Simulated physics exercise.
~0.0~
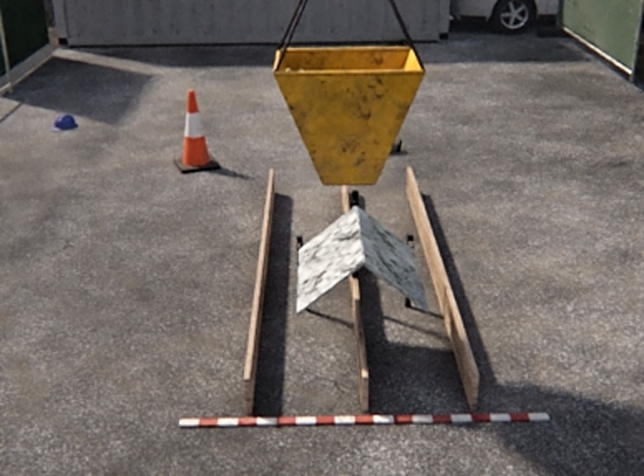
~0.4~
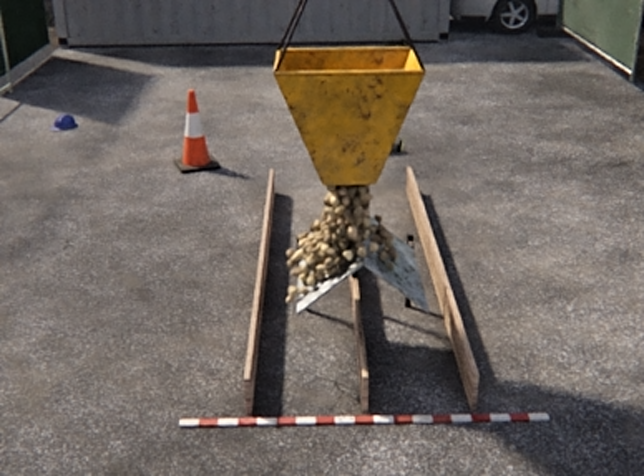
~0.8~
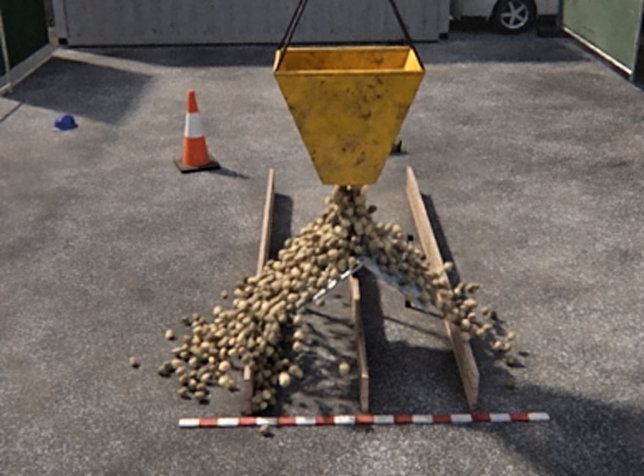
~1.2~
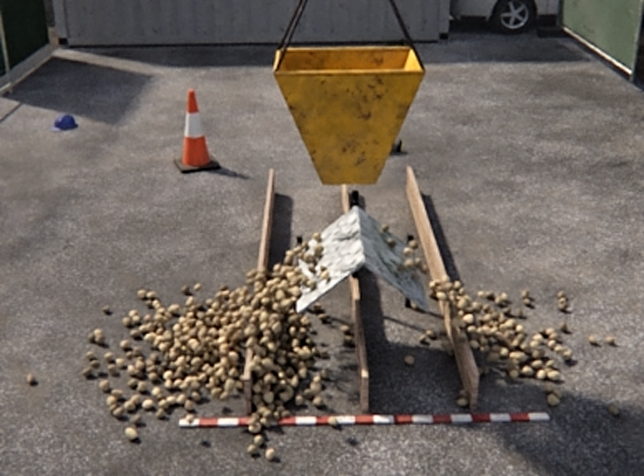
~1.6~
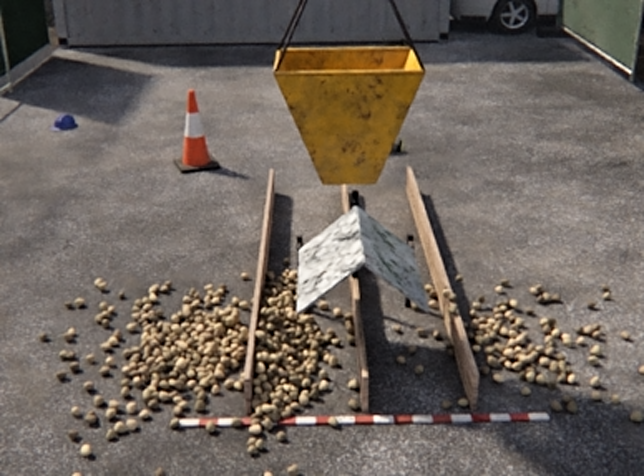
On an asphalt yard, a yellow skip hangs above a fixed, peaked steel plate, with three planks on edge and a red and white pole on the ground. Smooth, pale stones pour from the bottom of the skip onto the steel, mostly down its left slope. The stream spreads down both sides, and many stones spill past the outer planks. The skip runs out, and the last stones slide off the steel. The largest share lies in the left bay, with many left of it, a smaller scatter beyond the right plank and very few in the right bay.
